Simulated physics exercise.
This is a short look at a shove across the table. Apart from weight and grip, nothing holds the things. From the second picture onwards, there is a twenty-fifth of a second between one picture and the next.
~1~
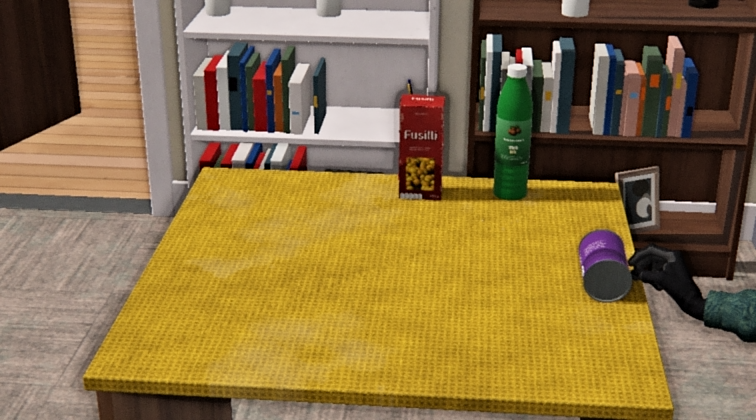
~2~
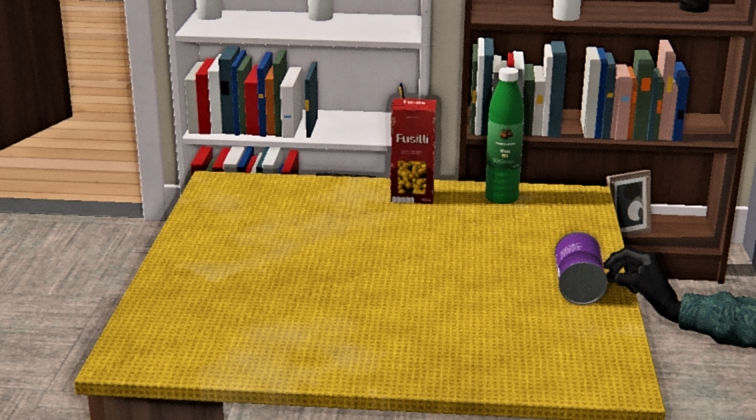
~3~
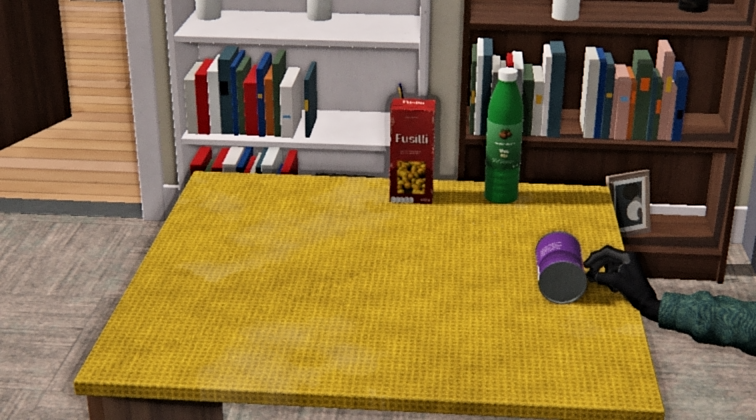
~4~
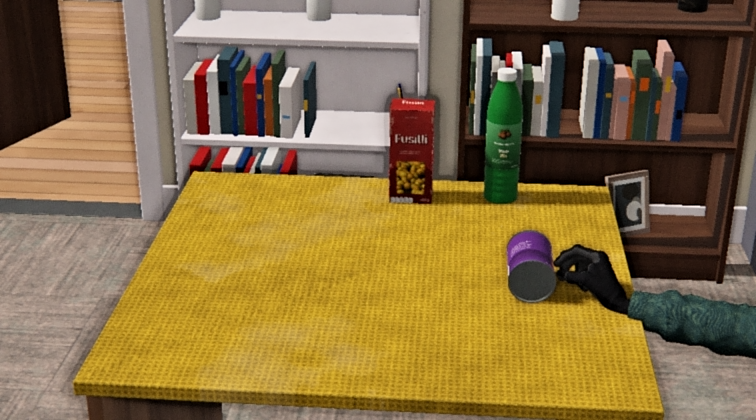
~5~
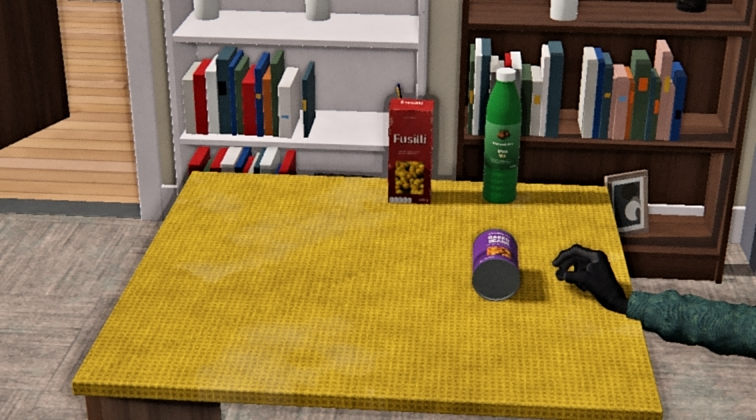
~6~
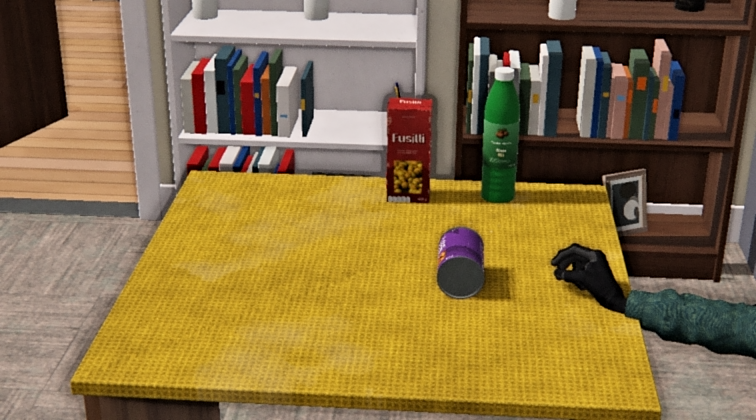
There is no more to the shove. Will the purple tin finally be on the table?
No - loses its perch.
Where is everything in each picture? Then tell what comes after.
In the first picture, under the hand; purple tin (604, 265).
In the second picture, under the hand; purple tin (580, 268).
In the third picture, under the hand; purple tin (560, 267).
In the fourth picture, purple tin (531, 266).
In the fifth picture, purple tin (496, 264) moved about its own width.
In the sixth picture, purple tin (461, 262) moved about its own width.
Then, 0.20 s later than the last frame, purple tin moved well along near (304, 256).
Then, 0.50 s later than the last frame, purple tin now off the table.
Then, 0.90 s later than the last frame, things are still on the move.
When it is over, off the table, purple tin.
